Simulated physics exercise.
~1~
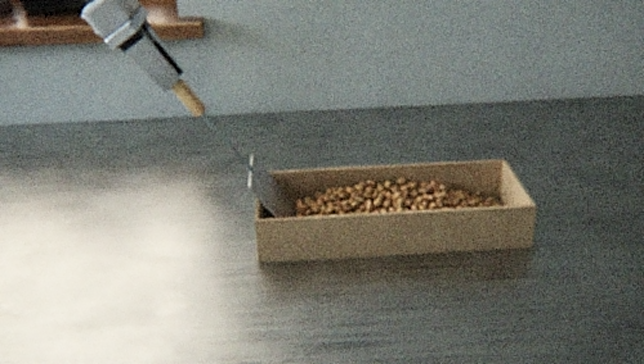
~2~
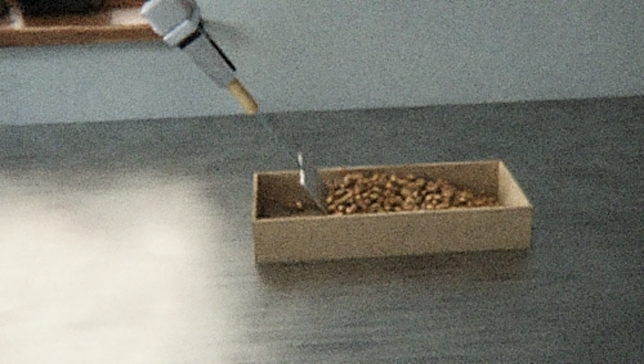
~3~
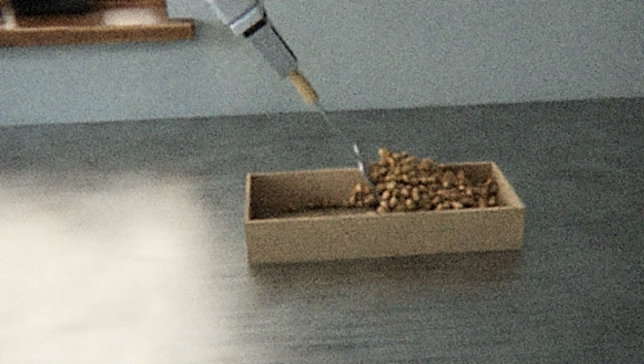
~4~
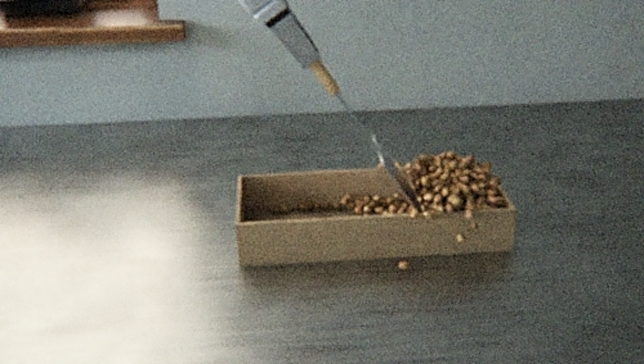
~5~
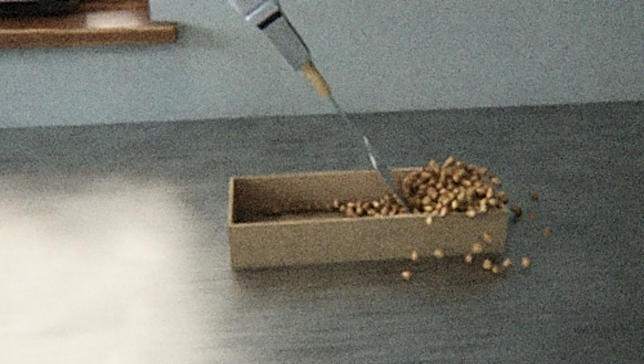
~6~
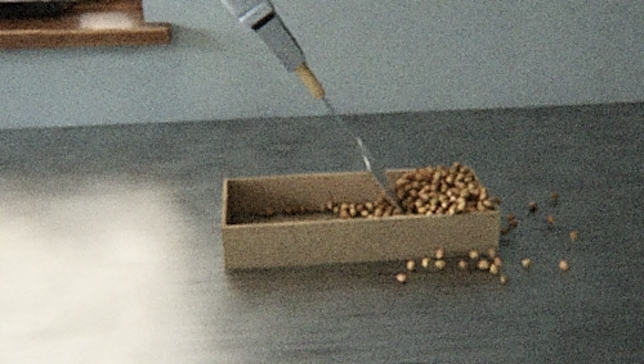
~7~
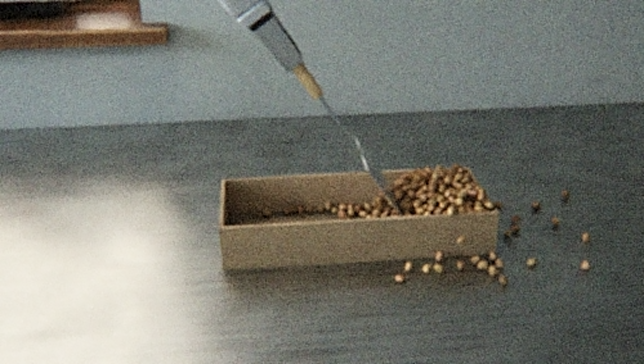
On a dark tabletop, a robotic arm pushing dried beans rightward with a turner inside a wooden trough, some spilling and scattering beside it.
